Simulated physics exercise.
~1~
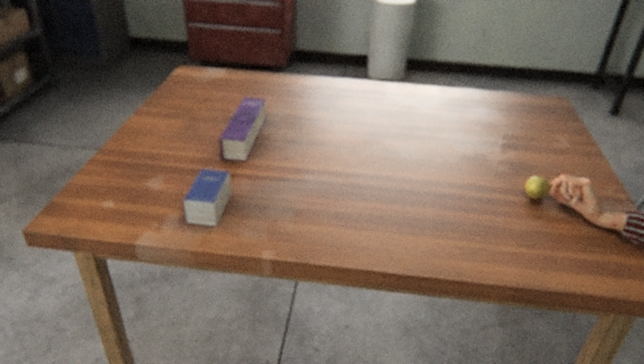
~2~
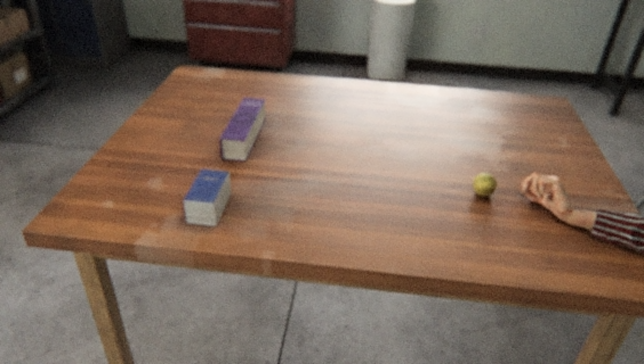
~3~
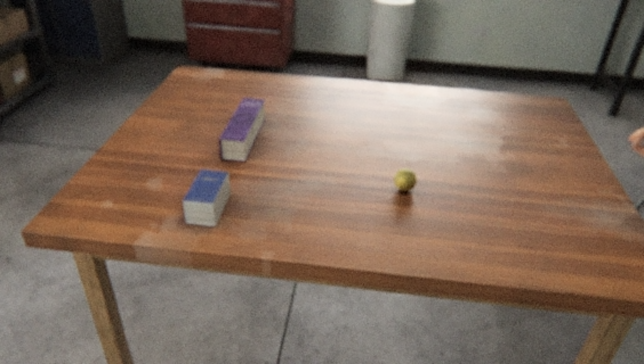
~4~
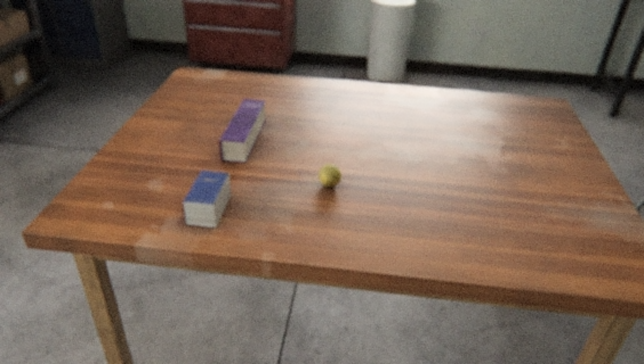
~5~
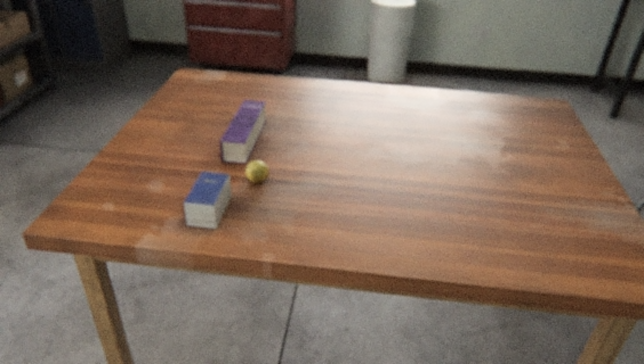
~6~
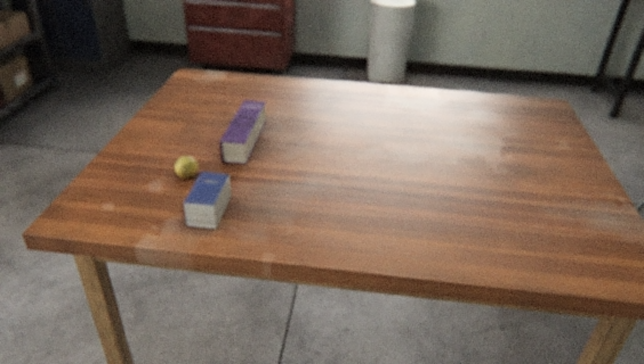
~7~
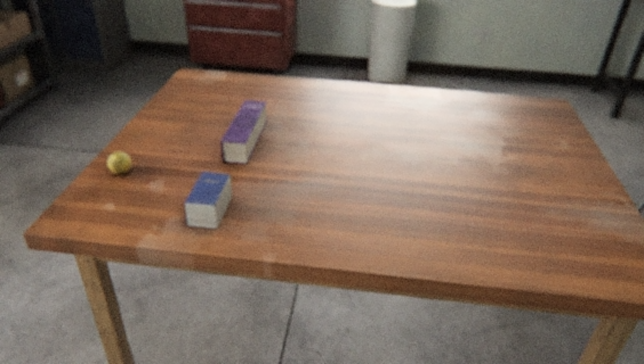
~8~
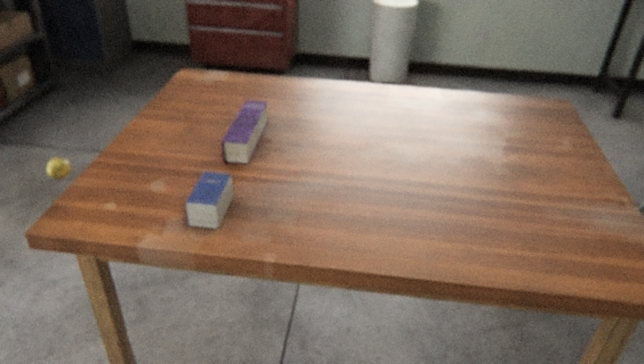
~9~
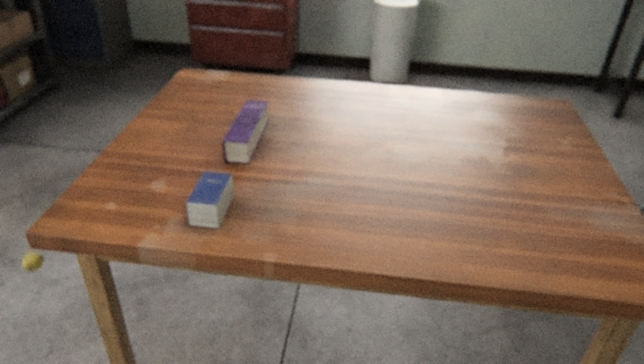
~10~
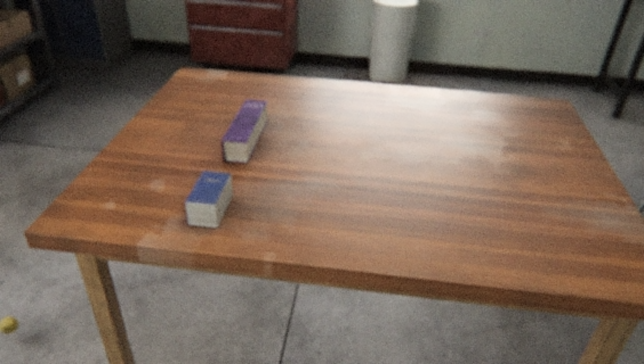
In a room with a grey floor, a wooden table is seen from slightly above, with red drawers and a pale bin behind it. A purple book and a blue book lie towards the left of the table, a narrow gap between them, while a hand in a striped sleeve reaches in from the right beside a small yellow ball. The hand lets go and draws back as the ball rolls left across the tabletop. It passes between the two books without shifting either one and carries on to the left edge. Finally it leaves the table and drops towards the floor at the lower left.
